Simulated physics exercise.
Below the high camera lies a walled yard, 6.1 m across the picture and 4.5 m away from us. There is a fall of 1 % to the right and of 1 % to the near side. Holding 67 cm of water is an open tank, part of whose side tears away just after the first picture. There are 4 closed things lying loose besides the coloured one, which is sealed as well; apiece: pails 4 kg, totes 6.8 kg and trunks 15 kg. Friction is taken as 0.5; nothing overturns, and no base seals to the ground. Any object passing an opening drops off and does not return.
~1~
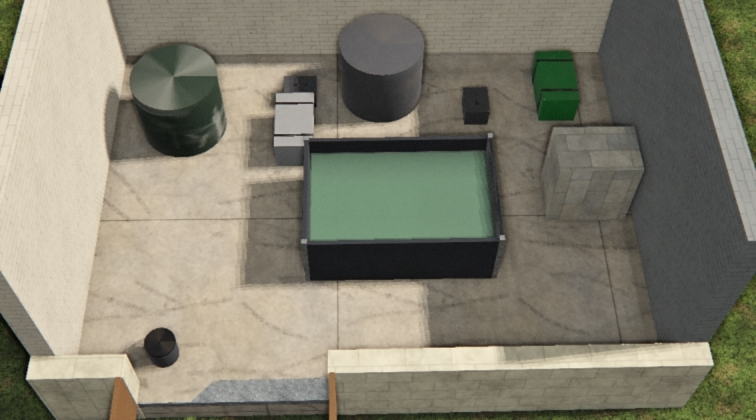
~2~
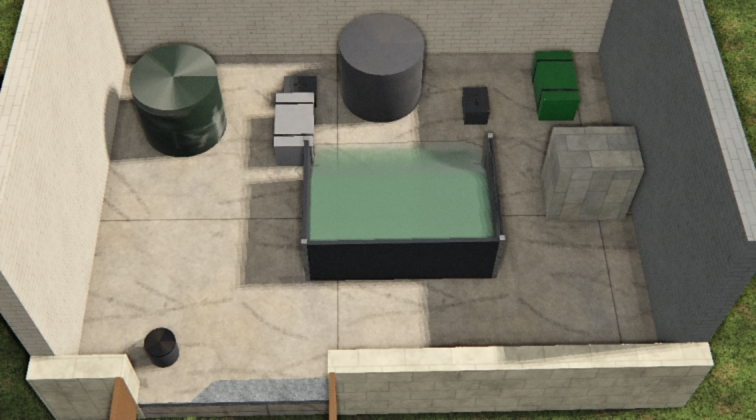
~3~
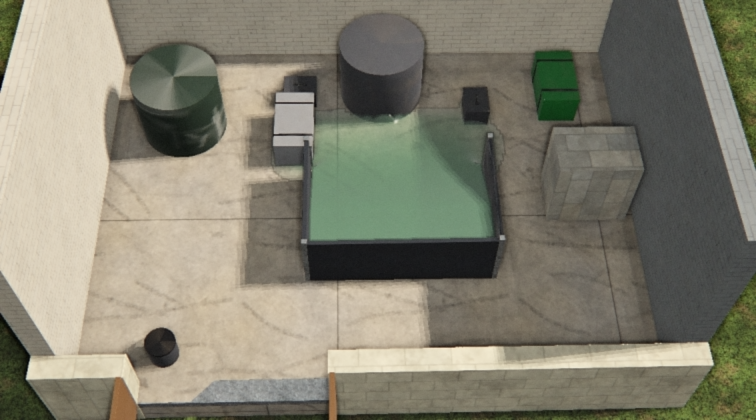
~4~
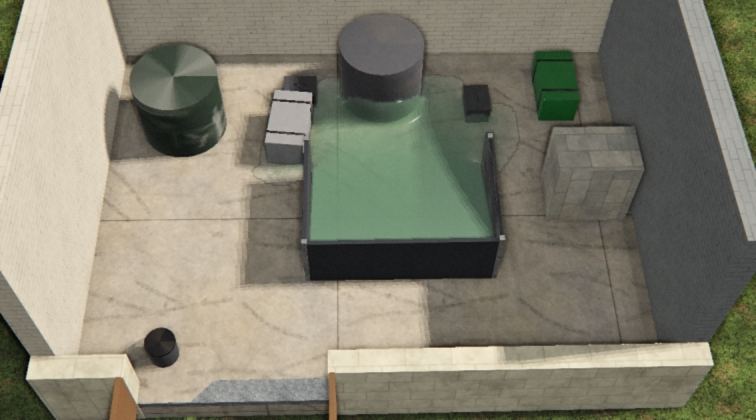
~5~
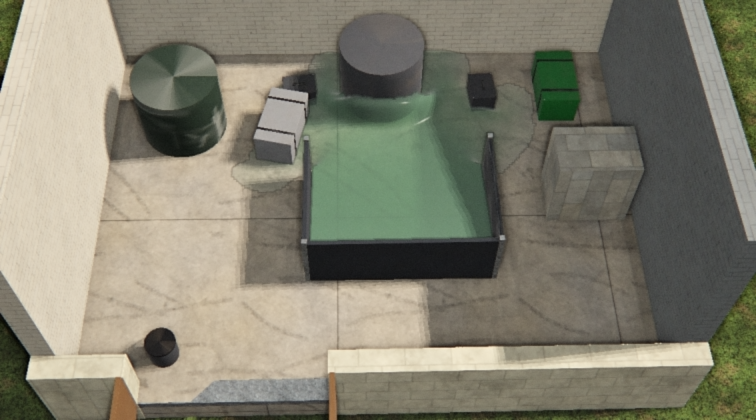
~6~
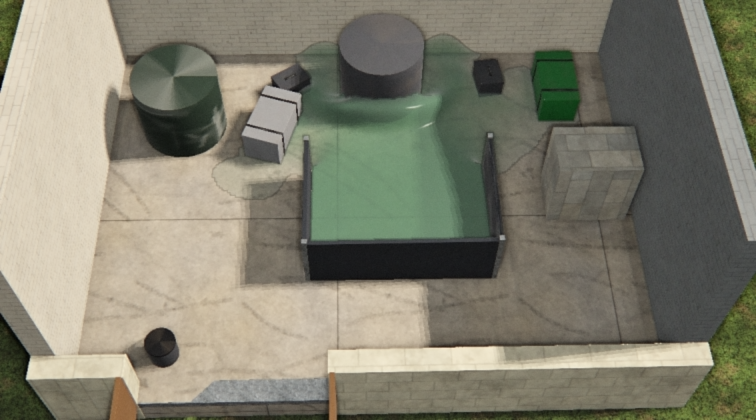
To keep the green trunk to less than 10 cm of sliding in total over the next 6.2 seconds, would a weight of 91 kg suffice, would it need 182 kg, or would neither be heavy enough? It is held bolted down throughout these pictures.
It would need 182 kg.
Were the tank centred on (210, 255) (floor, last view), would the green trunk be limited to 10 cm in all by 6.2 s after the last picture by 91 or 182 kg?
Then it turns out the lighter mass already works.
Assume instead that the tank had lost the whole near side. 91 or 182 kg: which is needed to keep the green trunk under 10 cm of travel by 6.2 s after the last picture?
Well, in that case the light one does it.
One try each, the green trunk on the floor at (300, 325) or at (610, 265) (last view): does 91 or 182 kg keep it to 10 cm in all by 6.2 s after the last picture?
Taking the two tries in order, even the light one works and even the light one works.
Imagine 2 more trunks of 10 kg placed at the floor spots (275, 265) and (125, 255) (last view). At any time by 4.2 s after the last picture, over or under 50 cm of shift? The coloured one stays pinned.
So the first one stays inside and the second one crosses the line.
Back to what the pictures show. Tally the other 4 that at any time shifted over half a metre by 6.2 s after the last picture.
The total is 4.
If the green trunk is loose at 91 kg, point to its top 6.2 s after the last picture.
Near (605, 128).
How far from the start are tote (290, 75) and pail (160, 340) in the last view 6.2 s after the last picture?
In that order: Gone out, gone out.
Then, 0.6 s after the last picture the green trunk would be 1 cm from its start with 91 kg and 0 cm from its start with 182 kg; 10 cm of water round it then.
Then, 2.3 s after the last picture the green trunk would be 95 cm from its start with 91 kg and 0 cm from its start with 182 kg; 12 cm of water round it then.
Then, 4.2 s after the last picture the green trunk would be 95 cm from its start with 91 kg and 0 cm from its start with 182 kg; 12 cm of water round it then.
Then, 6.2 s after the last picture the green trunk would be 95 cm from its start with 91 kg and 0 cm from its start with 182 kg; 9 cm of water round it then.
